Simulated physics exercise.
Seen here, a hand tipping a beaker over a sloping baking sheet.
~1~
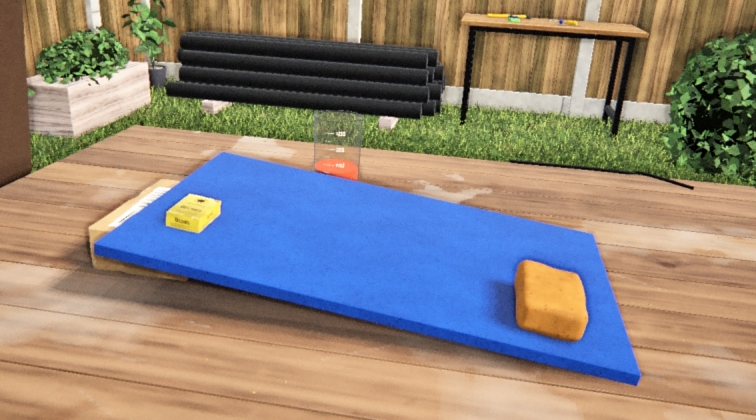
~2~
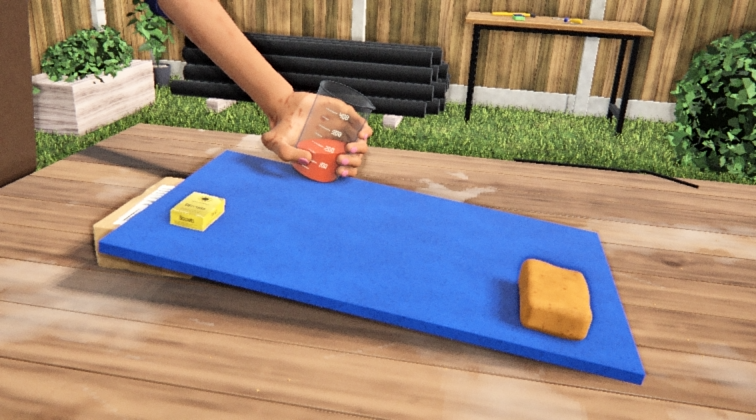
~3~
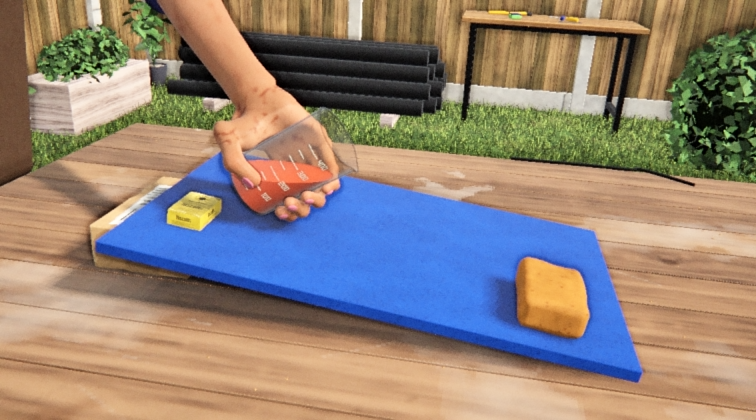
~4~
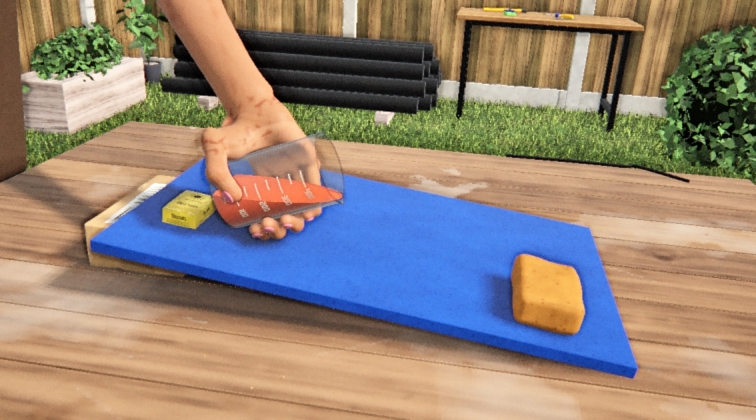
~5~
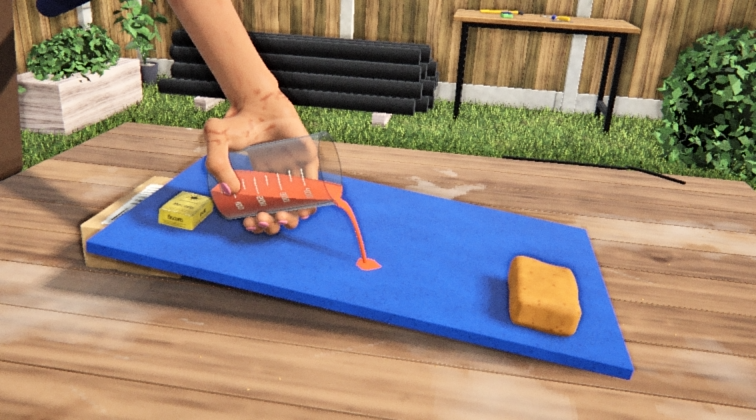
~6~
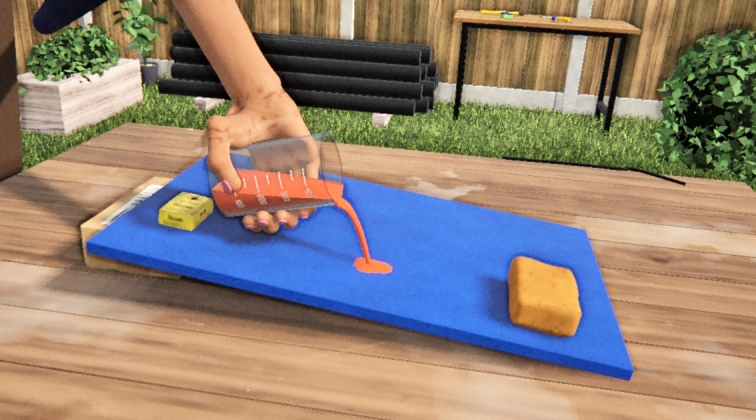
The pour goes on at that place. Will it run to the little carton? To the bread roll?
The little carton stays dry; the bread roll gets wet.
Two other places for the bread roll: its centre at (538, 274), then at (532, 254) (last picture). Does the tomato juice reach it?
At the first place it is reached, at the second it gets wet.
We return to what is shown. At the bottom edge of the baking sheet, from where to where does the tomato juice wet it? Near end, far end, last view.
Between (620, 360) and (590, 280).
Shortly, it runs down to the right; the little carton is still dry; the bread roll is wet along its edge.
Then, it runs down to the right and off the end; the little carton is still dry; the bread roll is wet along its edge.
At the finish, it runs down to the right and off the end; the little carton is still dry; the bread roll is wet along its edge.
